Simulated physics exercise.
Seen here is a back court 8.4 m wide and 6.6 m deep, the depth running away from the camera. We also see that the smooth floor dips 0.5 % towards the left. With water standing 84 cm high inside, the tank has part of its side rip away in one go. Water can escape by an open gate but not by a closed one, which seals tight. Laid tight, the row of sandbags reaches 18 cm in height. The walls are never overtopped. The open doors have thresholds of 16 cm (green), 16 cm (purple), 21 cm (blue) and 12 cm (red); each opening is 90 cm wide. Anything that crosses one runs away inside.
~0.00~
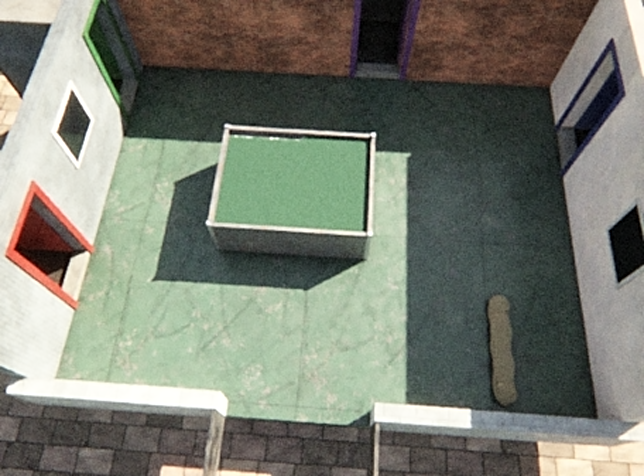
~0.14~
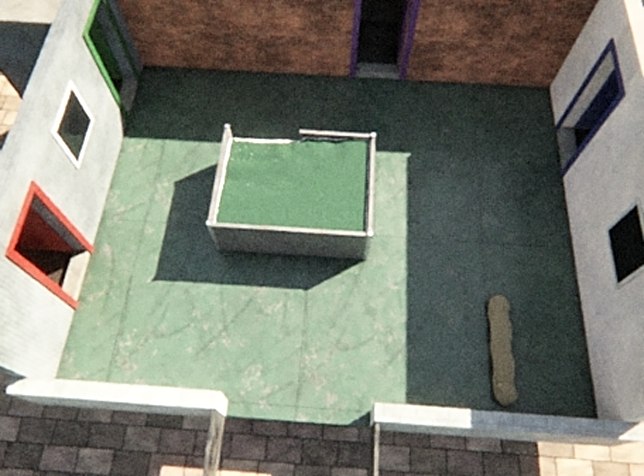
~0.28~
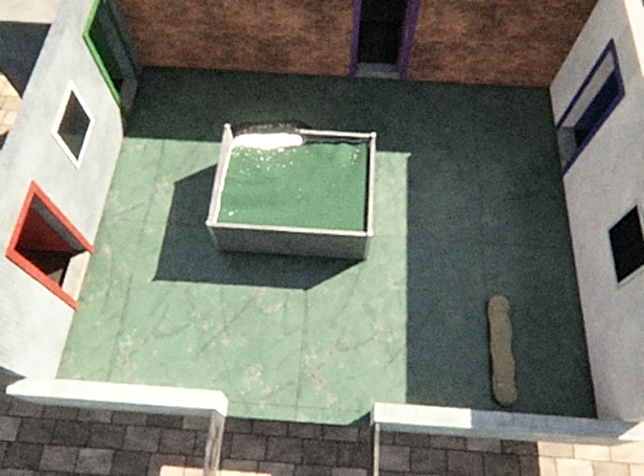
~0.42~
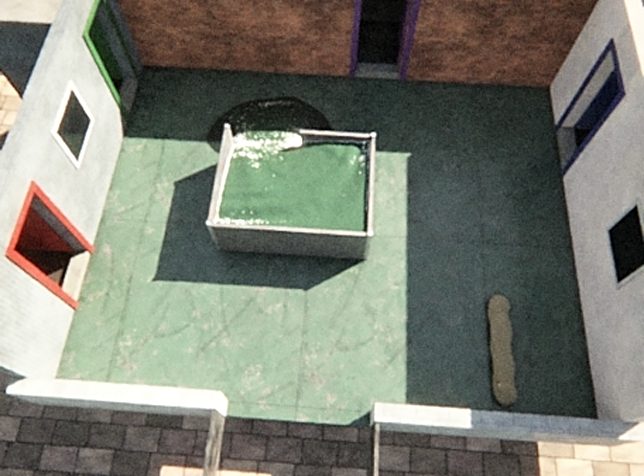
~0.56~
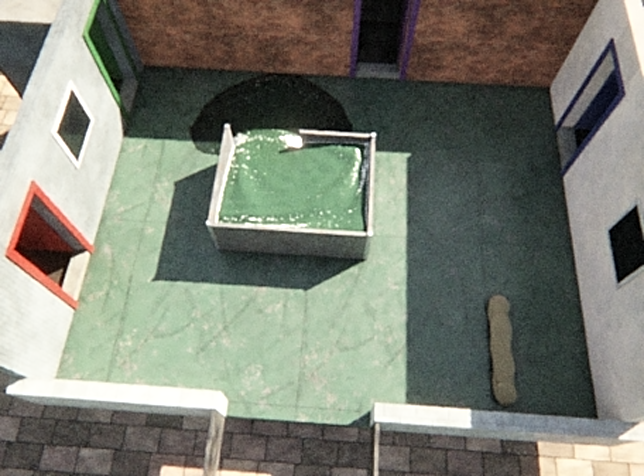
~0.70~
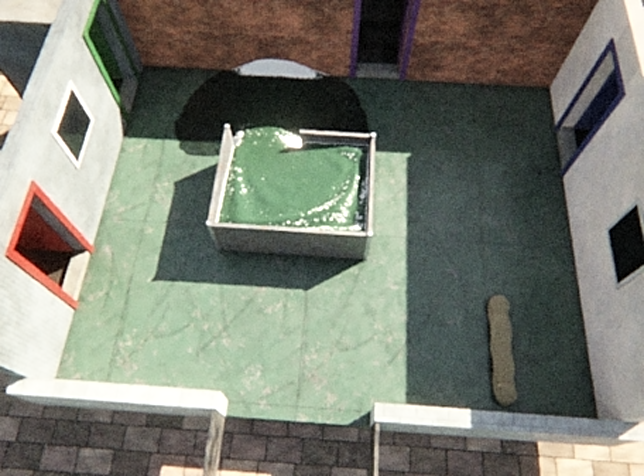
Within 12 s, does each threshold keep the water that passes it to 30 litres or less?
The green door does not; the purple door does; the blue door does; the red door does.
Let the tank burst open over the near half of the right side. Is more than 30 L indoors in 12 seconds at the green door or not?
Note: Green door, short of the mark.
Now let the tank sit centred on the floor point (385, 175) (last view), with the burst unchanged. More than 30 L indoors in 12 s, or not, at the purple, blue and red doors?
Well, against that limit, at purple it's too much, at blue it's within bounds, and at red it's within bounds.
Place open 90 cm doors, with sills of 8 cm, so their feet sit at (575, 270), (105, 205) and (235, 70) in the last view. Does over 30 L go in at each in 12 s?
Per doorway, in order: Insufficient / insufficient / sufficient.
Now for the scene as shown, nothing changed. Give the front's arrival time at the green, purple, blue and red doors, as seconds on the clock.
So, green at 1.5 s, then purple at 1.0 s, blue at 2.8 s, and red at 3.0 s.
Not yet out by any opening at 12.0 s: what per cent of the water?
Remaining: Roughly 88 %.
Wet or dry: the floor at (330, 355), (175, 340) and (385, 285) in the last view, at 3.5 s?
Untouched, untouched, untouched.
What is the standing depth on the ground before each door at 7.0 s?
Green 16 cm, purple 7 cm, blue 8 cm, red 4 cm.
After 1.4 s water covers 15 % of the floor and is deepest (52 cm) near (263, 82); green door not reached, purple door 15 cm at the sill, 0 L in, blue door not reached, red door not reached.
After 2.2 s water covers 25 % of the floor and is deepest (54 cm) near (152, 70); green door 35 cm at the sill, 31 L in, purple door 14 cm at the sill, 0 L in, blue door not reached, red door not reached.
After 3.5 s water covers 50 % of the floor and is deepest (34 cm) near (150, 76); green door 31 cm at the sill, 165 L in, purple door 13 cm at the sill, 1 L in, blue door 19 cm at the sill, 0 L in, red door 4 cm at the sill, 0 L in.
After 7.0 s water covers 85 % of the floor and is deepest (18 cm) near (137, 89); green door 16 cm at the sill, 257 L in, purple door 7 cm at the sill, 1 L in, blue door 8 cm at the sill, 0 L in, red door 4 cm at the sill, 0 L in.
After 12.0 s water covers 100 % of the floor and is deepest (10 cm) near (57, 375); green door 8 cm at the sill, 258 L in, purple door 3 cm at the sill, 1 L in, blue door 4 cm at the sill, 0 L in, red door 10 cm at the sill, 0 L in.
